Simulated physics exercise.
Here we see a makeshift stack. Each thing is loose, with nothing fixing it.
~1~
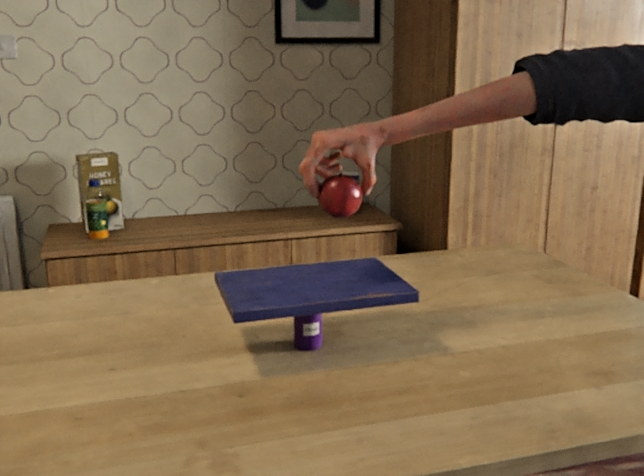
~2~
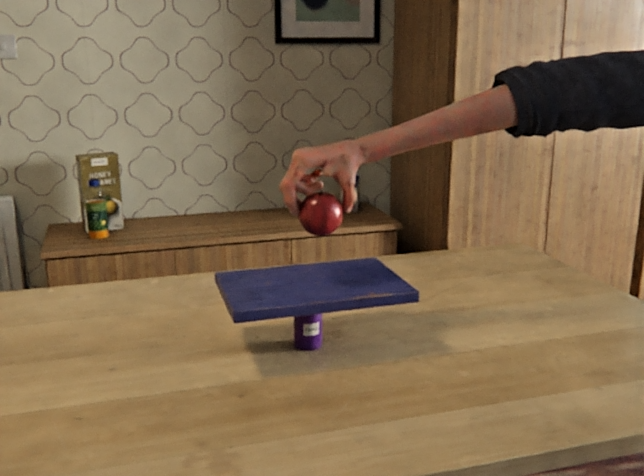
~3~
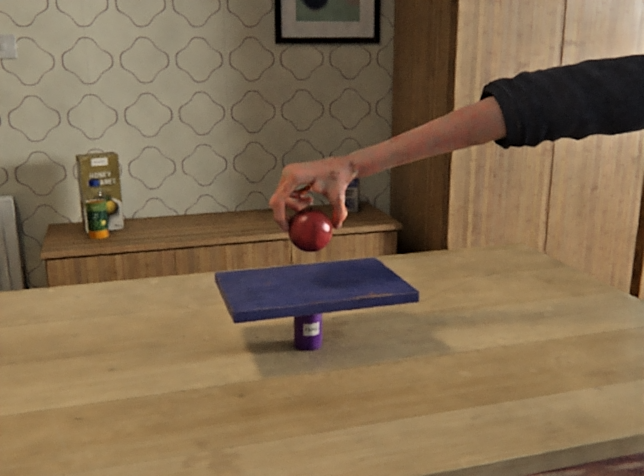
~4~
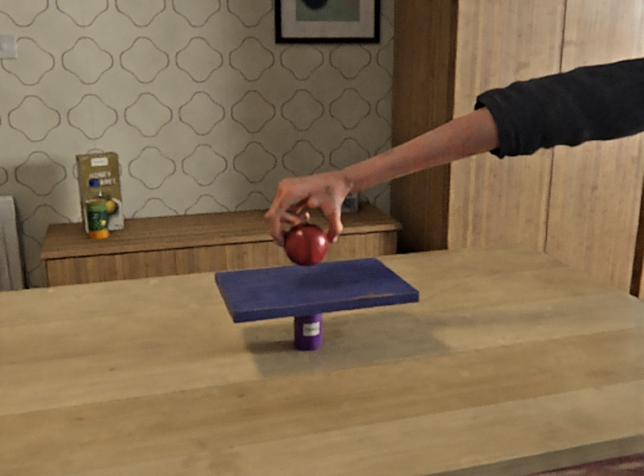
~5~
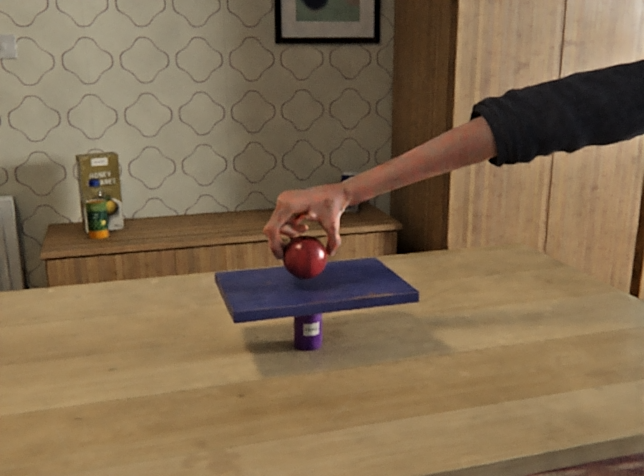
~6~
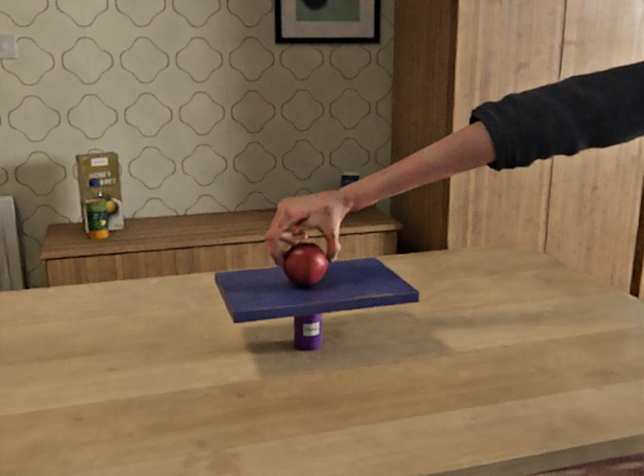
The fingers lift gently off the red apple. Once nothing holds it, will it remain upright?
The stack endures.
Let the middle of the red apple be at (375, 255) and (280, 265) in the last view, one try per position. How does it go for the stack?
It falls the first time and does not fall the second time.
Then, 0.20 s past the last view, nothing moves.
Then, 0.40 s past the last view, red apple resting near (305, 265).
Finally, all 3 still in place. Final places as the last picture's camera would see them, red apple near (305, 265). The stack holds.
